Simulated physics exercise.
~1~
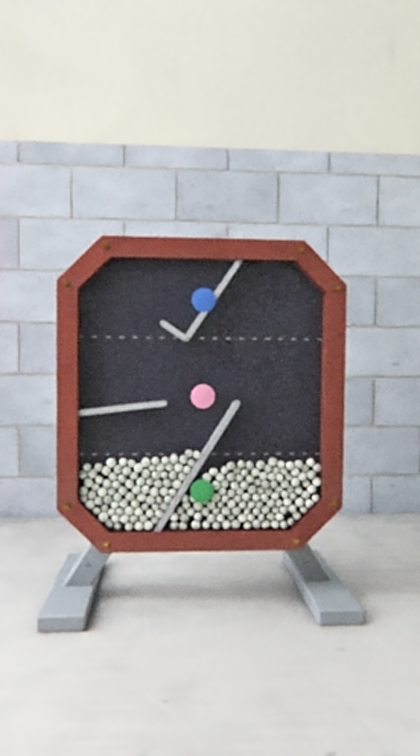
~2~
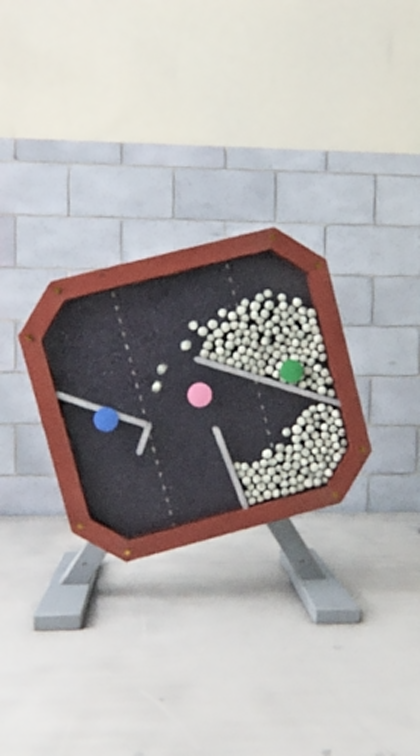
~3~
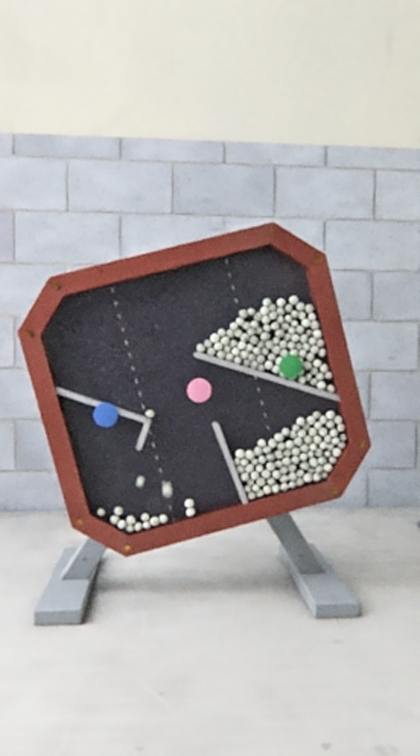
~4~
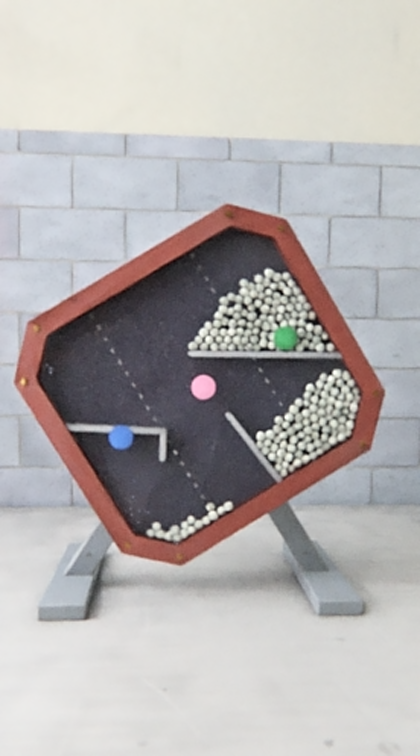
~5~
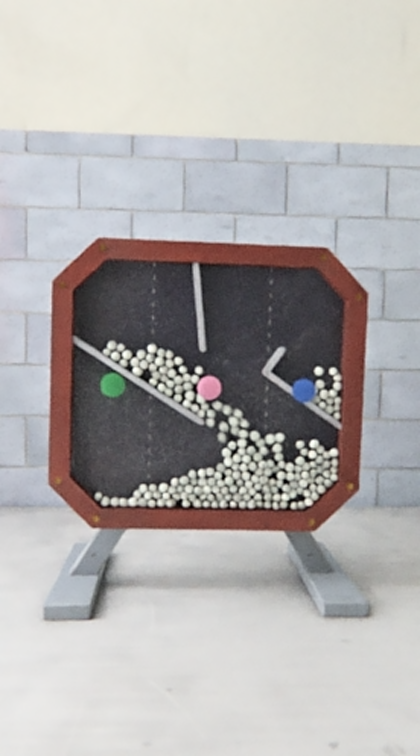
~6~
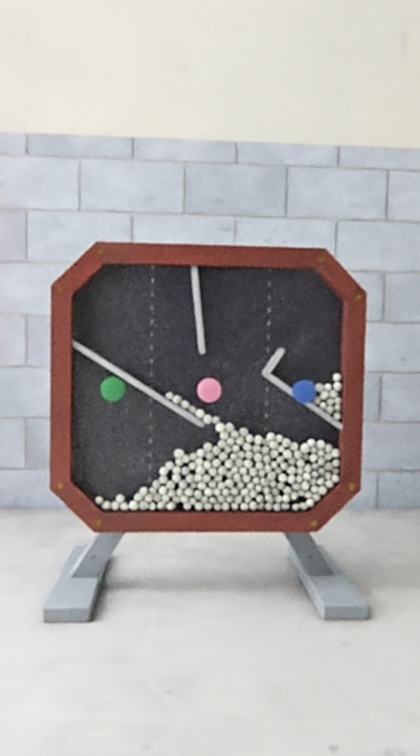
The framed case of pale beads turned anticlockwise, paused while some spilled past a slanted bar, then turned further the same way until the beads slid down and settled mostly along the bottom and right, with a few caught beside the blue sticker.
